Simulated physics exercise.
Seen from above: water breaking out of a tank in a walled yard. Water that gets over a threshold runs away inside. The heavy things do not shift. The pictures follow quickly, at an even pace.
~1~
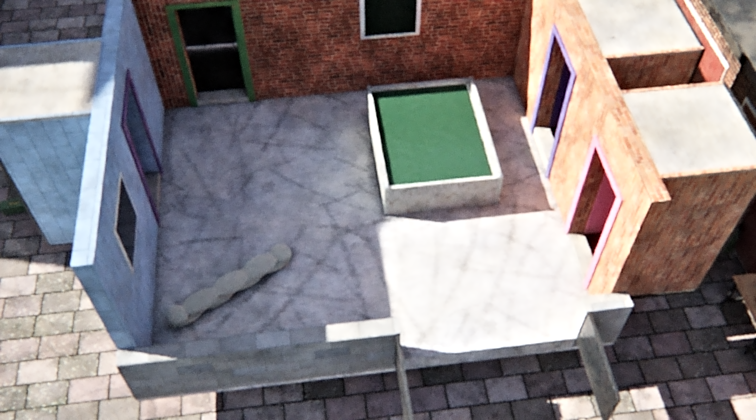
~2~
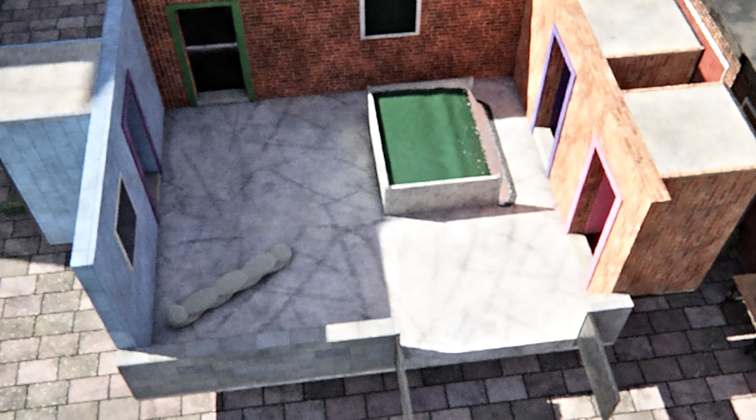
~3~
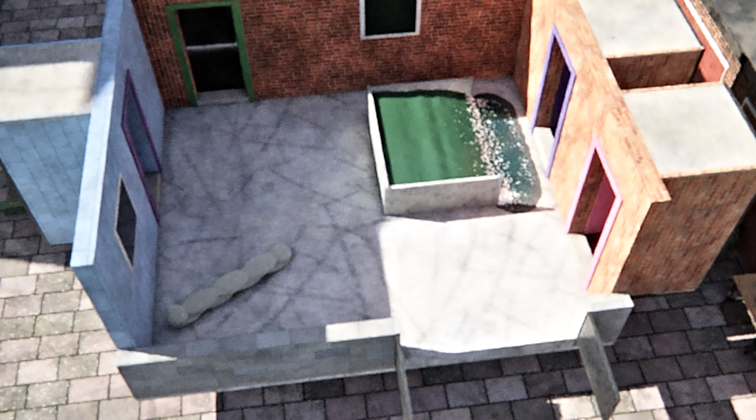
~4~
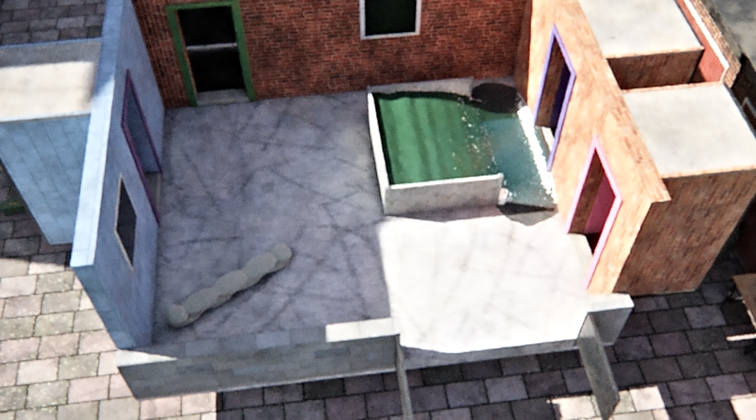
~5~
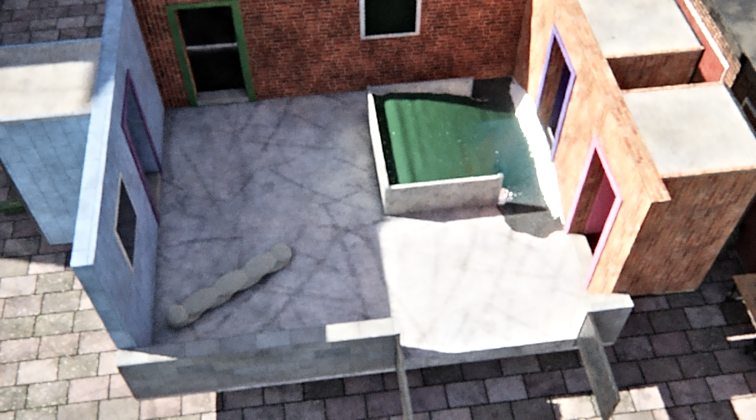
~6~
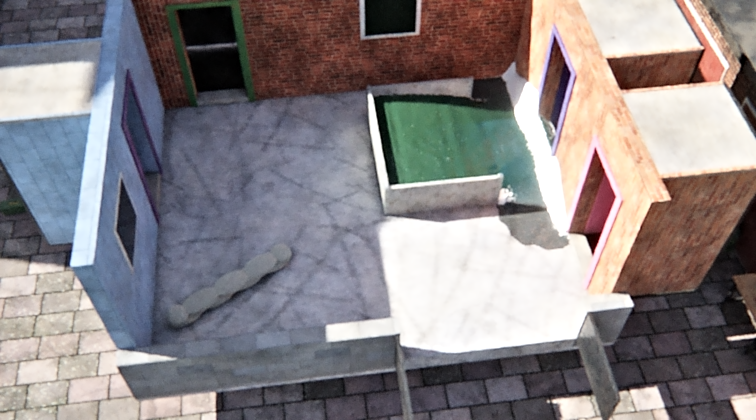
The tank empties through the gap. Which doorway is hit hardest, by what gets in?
The blue door.
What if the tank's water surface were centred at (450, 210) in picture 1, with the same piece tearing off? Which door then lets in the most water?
That is the pink one.
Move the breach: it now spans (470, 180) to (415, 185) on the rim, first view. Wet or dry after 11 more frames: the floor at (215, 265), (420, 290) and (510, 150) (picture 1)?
In turn: Dry, covered, no water.
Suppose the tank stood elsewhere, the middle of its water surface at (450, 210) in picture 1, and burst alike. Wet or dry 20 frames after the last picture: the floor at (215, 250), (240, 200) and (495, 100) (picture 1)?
In turn: Dry, dry, under water.
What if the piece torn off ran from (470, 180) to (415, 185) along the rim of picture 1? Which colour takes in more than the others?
The pink-painted one.
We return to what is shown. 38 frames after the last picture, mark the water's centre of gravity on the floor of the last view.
I would point to (401, 169).
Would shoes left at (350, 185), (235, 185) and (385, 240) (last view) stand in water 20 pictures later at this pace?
In turn: Clear, clear, not flooded.
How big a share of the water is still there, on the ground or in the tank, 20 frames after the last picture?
Roughly 78 per cent.
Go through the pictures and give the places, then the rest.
In the first picture, the water tank at (431, 133) is whole and still.
In the second picture, water pours out at (481, 143) and has run to a hidden place.
In the third picture, water pours out at (480, 145) and has run to (494, 98).
In the fourth picture, the front is at (512, 91), out from the gap at (480, 146).
In the fifth picture, water pours out at (480, 146) and has run to (511, 78).
In the sixth picture, water pours out at (480, 146) and has run to (567, 239).
A moment on, water covers 15 % of the floor; blue door a lot in, purple door not reached, pink door wet at the sill, nothing in, green door not reached.
Next, water covers 30 % of the floor; blue door a lot in, purple door not reached, pink door a trickle in, green door not reached.
Then, water covers 40 % of the floor; blue door a lot in, purple door not reached, pink door some in, green door wet at the sill, nothing in.
Later, water covers 55 % of the floor; blue door a lot in, purple door wet at the sill, nothing in, pink door some in, green door wet at the sill, nothing in.
In the end, water covers 75 % of the floor; blue door a lot in, purple door wet at the sill, nothing in, pink door some in, green door wet at the sill, nothing in; the blue door has let in the most.
